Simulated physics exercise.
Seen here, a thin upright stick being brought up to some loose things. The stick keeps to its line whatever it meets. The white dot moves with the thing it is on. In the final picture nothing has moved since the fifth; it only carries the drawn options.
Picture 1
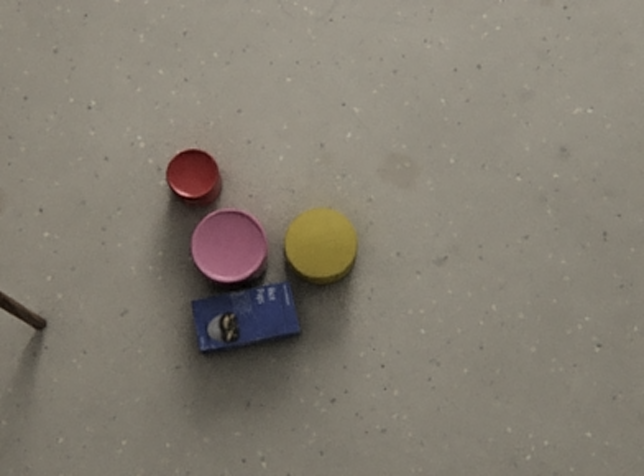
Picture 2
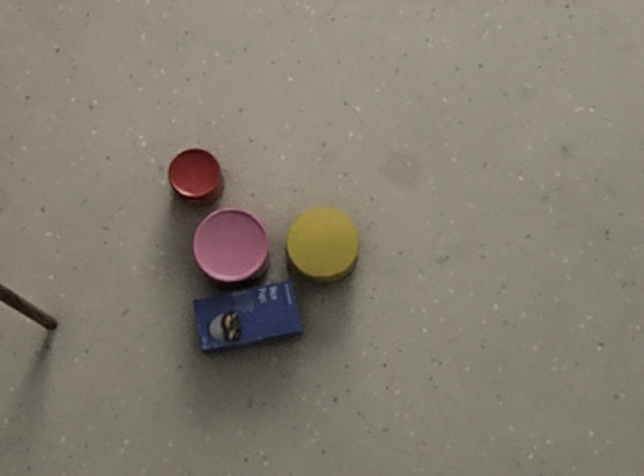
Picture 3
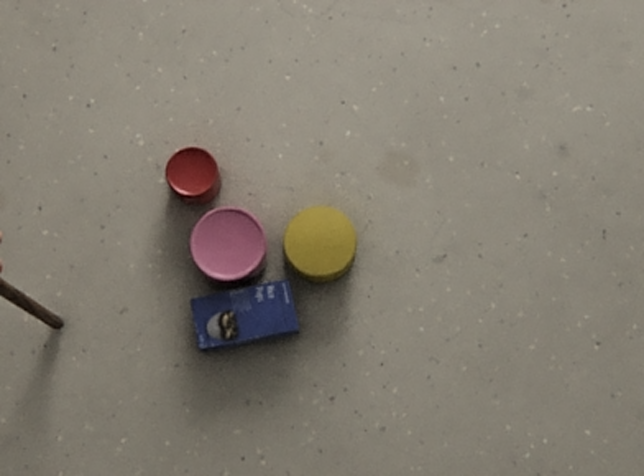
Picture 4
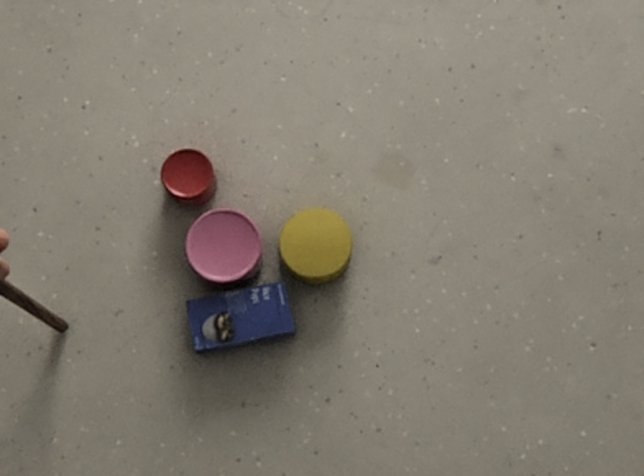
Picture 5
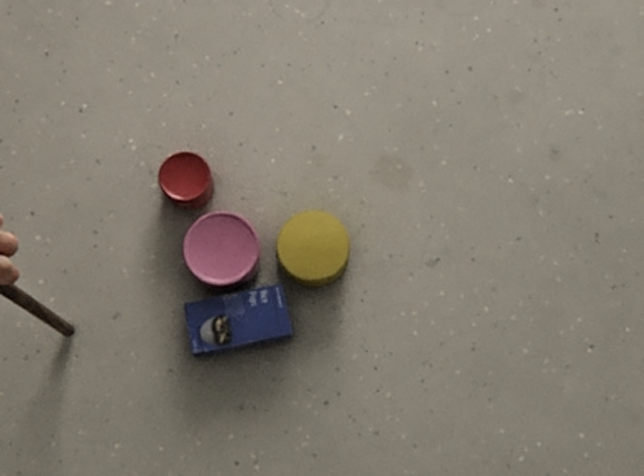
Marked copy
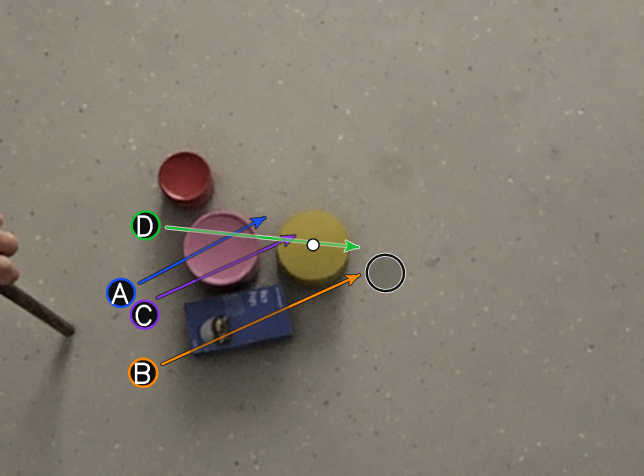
A thin brown stick, held by fingers that come into view at the left edge, moves a short way rightward across a speckled grey surface seen from above. Left of centre sit a small red jar, a larger pink jar below it, a yellow tin to the right and a blue packet underneath. The stick stays clear of them, and the view shifts very slightly.
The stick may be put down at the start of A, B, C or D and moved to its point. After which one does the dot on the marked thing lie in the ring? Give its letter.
D is the one.
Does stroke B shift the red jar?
No.
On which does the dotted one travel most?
D.
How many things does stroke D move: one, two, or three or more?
In all, three or more.
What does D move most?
It is the yellow tin.
On the marked copy, A from (140, 283) to (265, 218); B from (162, 364) to (359, 275); C from (157, 298) to (295, 236); D from (166, 227) to (358, 247); the ring at (386, 273); the white dot at (313, 245).
Taking D. A third of the way, foot of the stick (235, 235); yellow tin (320, 250); pink jar (248, 270); blue packet (240, 335).
Two thirds of the way, foot of the stick (304, 243); yellow tin (342, 256); pink jar (250, 275).
When it is over, foot of the stick (358, 248); yellow tin (385, 277); pink jar (250, 275); the dot on the yellow tin is in the ring.
As for the rest, A leaves the dotted thing at (362, 259); B leaves the dotted thing at (324, 240); C leaves the dotted thing at (334, 248).
